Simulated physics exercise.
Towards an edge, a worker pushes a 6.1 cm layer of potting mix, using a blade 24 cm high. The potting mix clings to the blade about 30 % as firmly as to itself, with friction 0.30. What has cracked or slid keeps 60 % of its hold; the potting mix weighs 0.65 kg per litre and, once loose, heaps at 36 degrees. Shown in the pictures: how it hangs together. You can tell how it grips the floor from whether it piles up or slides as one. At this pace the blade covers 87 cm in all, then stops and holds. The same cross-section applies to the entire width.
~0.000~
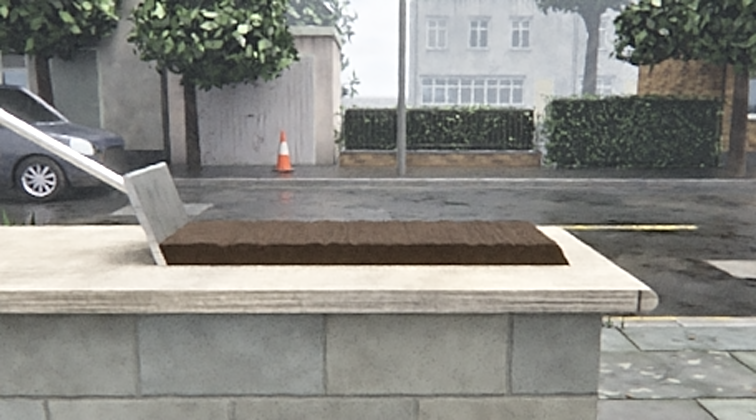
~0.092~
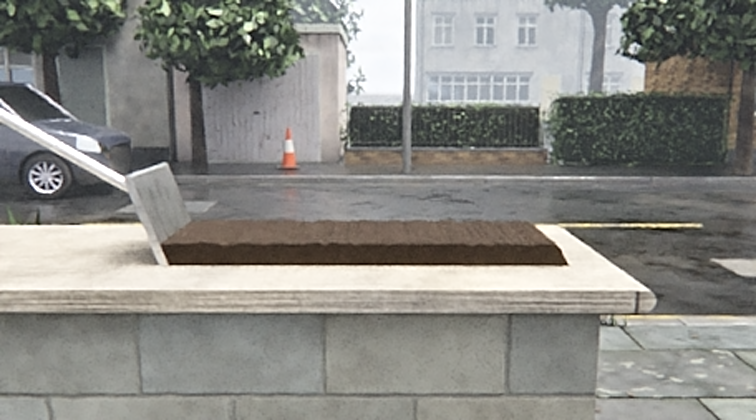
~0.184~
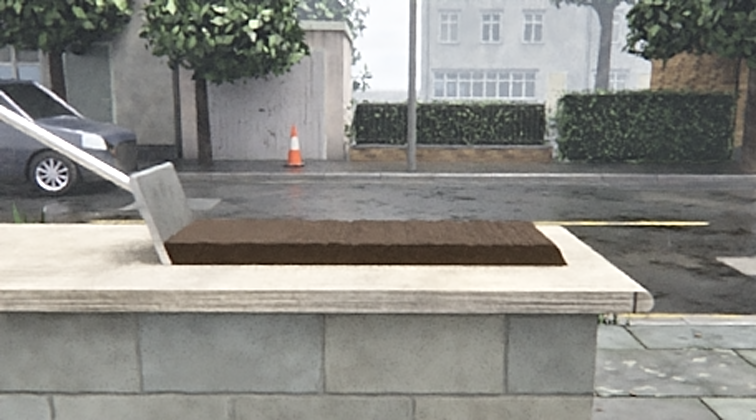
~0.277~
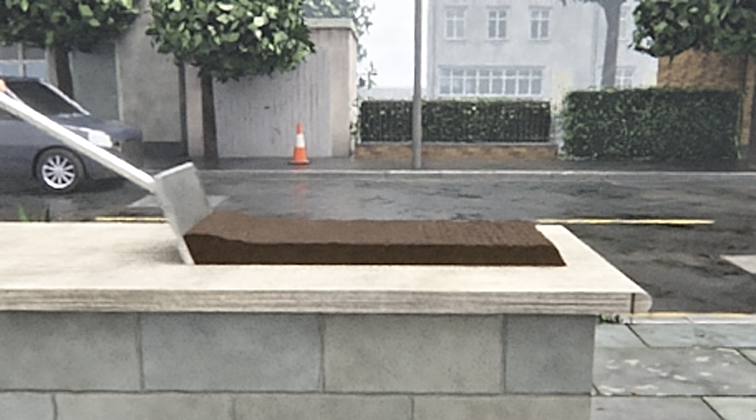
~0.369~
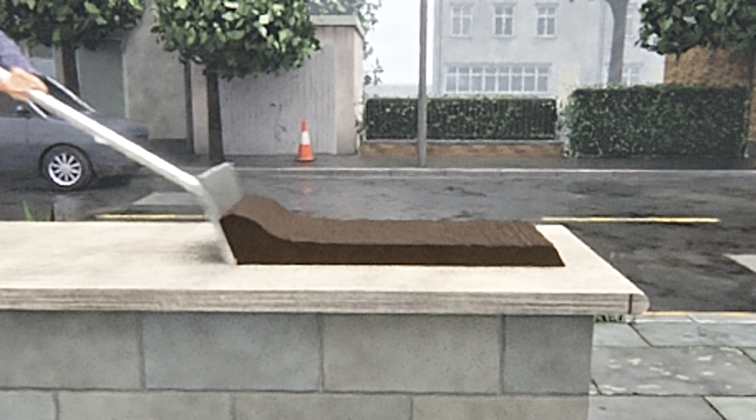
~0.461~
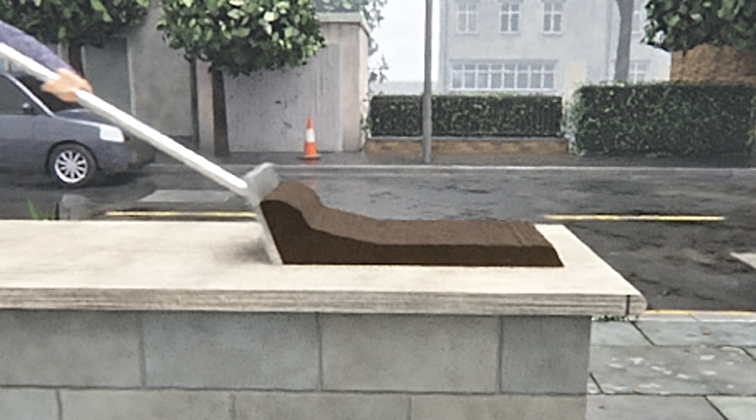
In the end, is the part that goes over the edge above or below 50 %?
Pretty sure it tops 50 %.
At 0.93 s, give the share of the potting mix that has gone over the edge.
Around 0 %.
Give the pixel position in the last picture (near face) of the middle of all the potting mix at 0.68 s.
Somewhere about (453, 241), I'd say.
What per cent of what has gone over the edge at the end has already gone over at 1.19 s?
It is roughly 60 percent.
After 0.68 s, 0 % has gone over the edge.
After 0.93 s, 0 % has gone over the edge.
After 1.19 s, 36 % has gone over the edge.
After 1.44 s, 59 % has gone over the edge.
After 1.72 s, 59 % has gone over the edge.
